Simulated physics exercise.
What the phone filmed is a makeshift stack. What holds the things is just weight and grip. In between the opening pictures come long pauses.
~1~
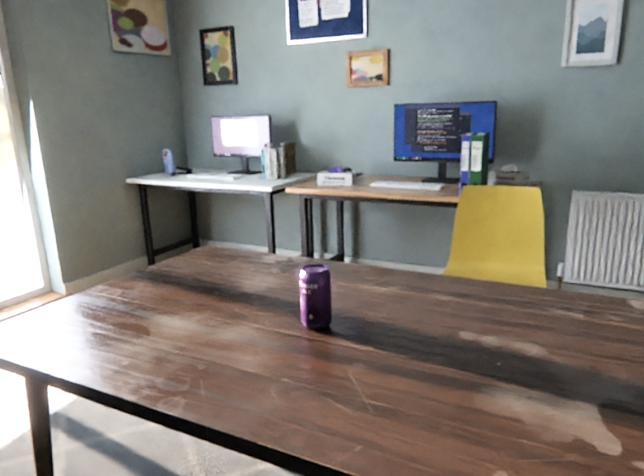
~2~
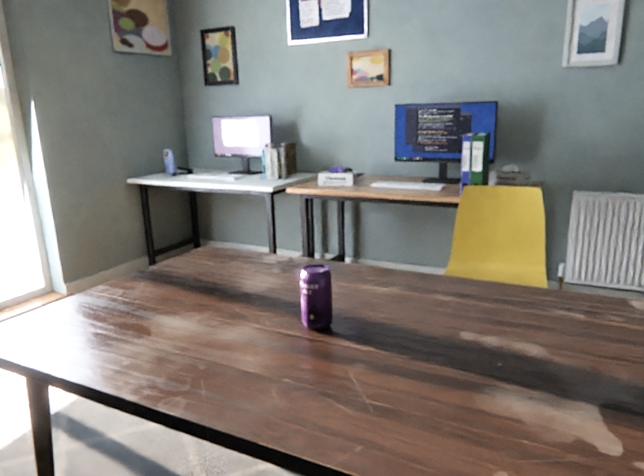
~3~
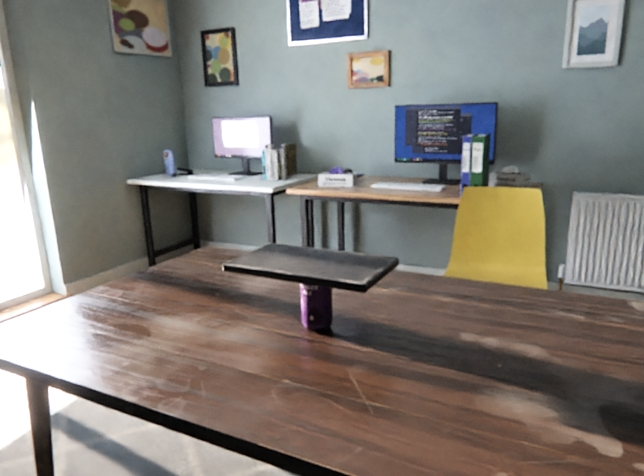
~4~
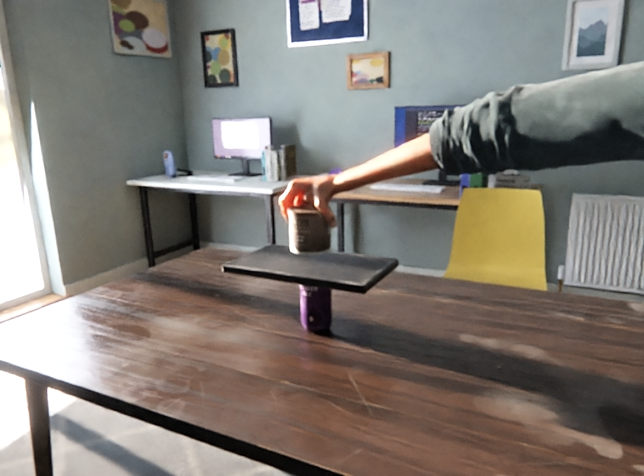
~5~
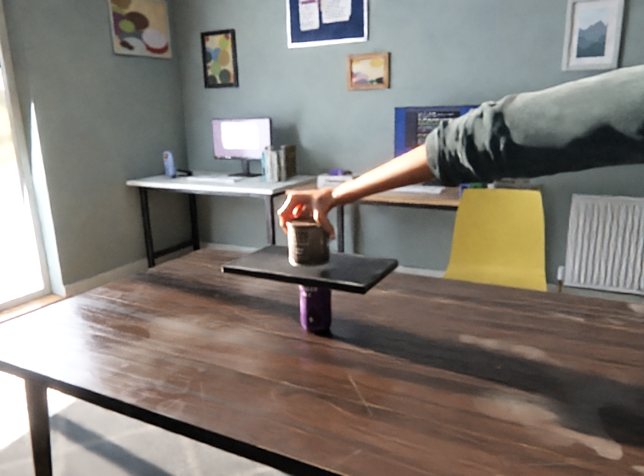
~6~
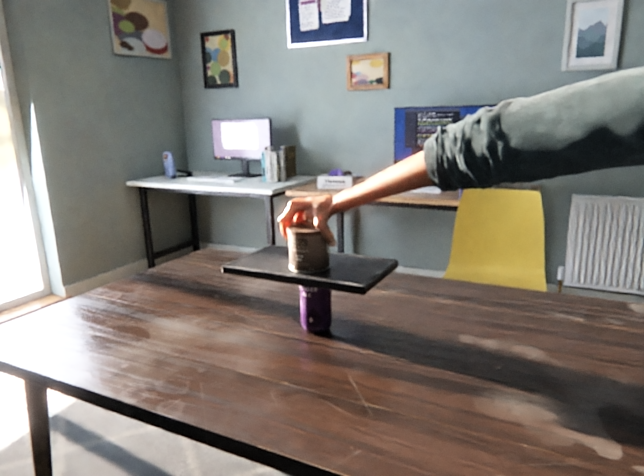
A hand lowers a brown tin onto a dark board set atop a purple can.
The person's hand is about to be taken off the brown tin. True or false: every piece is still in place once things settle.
True.
Then, 0.20 s past the last view, nothing moves.
Then, 0.70 s past the last view, brown tin resting near (309, 248).
Finally, all 3 still in place. Final places as the last picture's camera would see them, brown tin near (309, 248). The stack keeps its balance.
